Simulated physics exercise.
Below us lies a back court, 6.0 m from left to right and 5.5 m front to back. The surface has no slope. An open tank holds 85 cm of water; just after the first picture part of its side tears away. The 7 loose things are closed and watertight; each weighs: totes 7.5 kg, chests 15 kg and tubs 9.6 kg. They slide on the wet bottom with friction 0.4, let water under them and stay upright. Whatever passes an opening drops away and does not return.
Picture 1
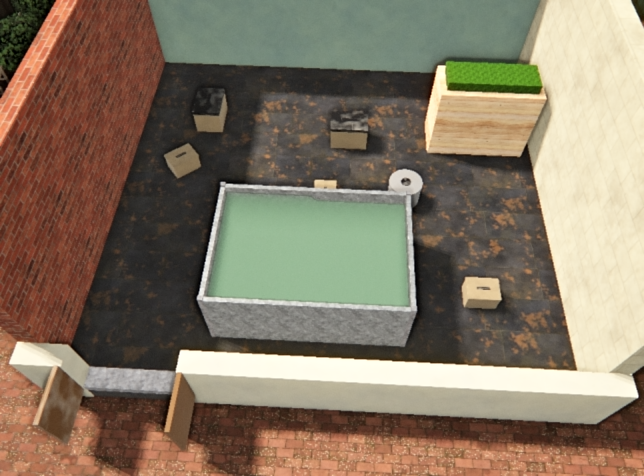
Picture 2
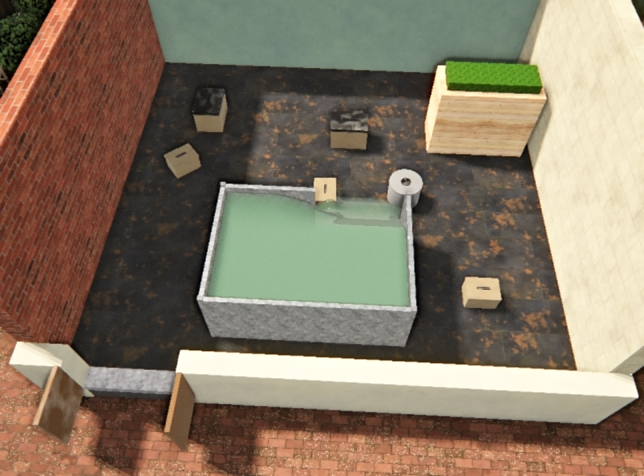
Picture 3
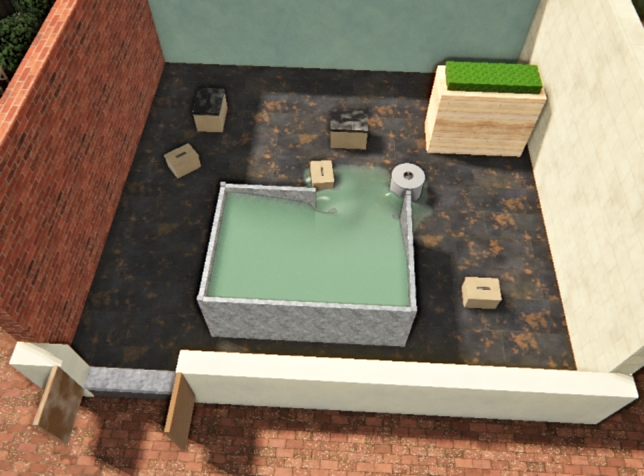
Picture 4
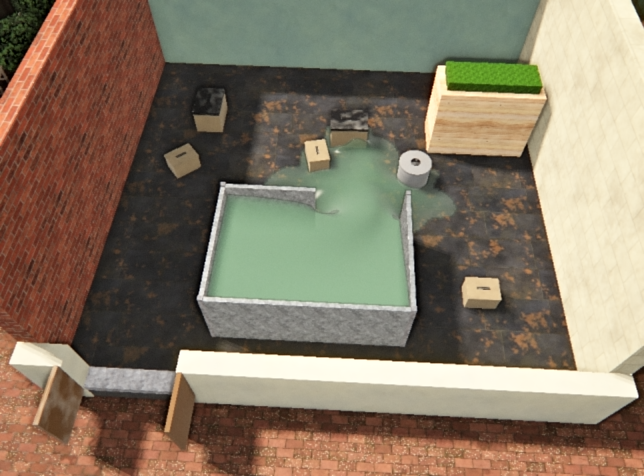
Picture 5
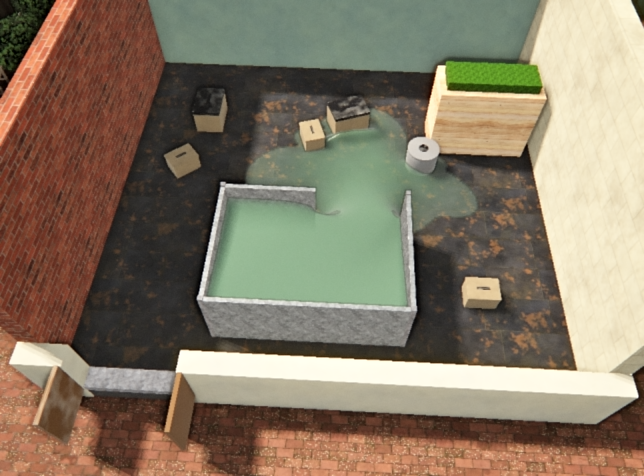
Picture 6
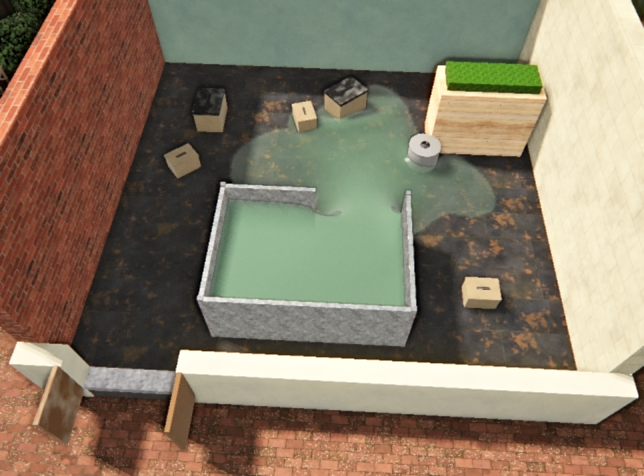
Greenish water pours through a gap torn in the far side of a grey stone tank, seen from a high, fixed view over a dark, walled back court. Pale boxes, two dark-topped chests, a grey round tub and a grass-topped wooden block stand around it. The spreading water pushes a small box and then a dark-topped chest backward, while the tub slides right.
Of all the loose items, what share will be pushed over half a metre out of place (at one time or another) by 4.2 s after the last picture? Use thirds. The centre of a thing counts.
That comes to two thirds or more.
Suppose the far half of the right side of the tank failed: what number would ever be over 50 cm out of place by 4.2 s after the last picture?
Then 6.
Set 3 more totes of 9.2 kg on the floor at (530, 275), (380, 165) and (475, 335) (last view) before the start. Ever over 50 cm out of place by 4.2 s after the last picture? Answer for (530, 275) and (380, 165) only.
In turn: Over, more.
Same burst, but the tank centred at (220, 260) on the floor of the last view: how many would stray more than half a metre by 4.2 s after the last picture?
Then 4.
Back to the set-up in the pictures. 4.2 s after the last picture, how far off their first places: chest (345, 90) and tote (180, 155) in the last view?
In turn: 250 cm, 100 cm.
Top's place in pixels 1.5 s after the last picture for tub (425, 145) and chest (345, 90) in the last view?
Near (529, 175) and (292, 61).
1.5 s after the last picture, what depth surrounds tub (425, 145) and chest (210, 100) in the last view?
Roughly 14 and 1 cm.
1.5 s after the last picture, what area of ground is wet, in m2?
About 19 m2.
Then, 0.4 s after the last picture 3 of 7 are over 50 cm from their spots; 1 afloat.
Then, 1.5 s after the last picture 3 of 7 are over 50 cm from their spots; 1 afloat.
Then, 2.8 s after the last picture 4 of 7 are over 50 cm from their spots; 2 afloat.
Then, 4.2 s after the last picture 6 of 7 are over 50 cm from their spots, and 7 have been at some point; 4 afloat.
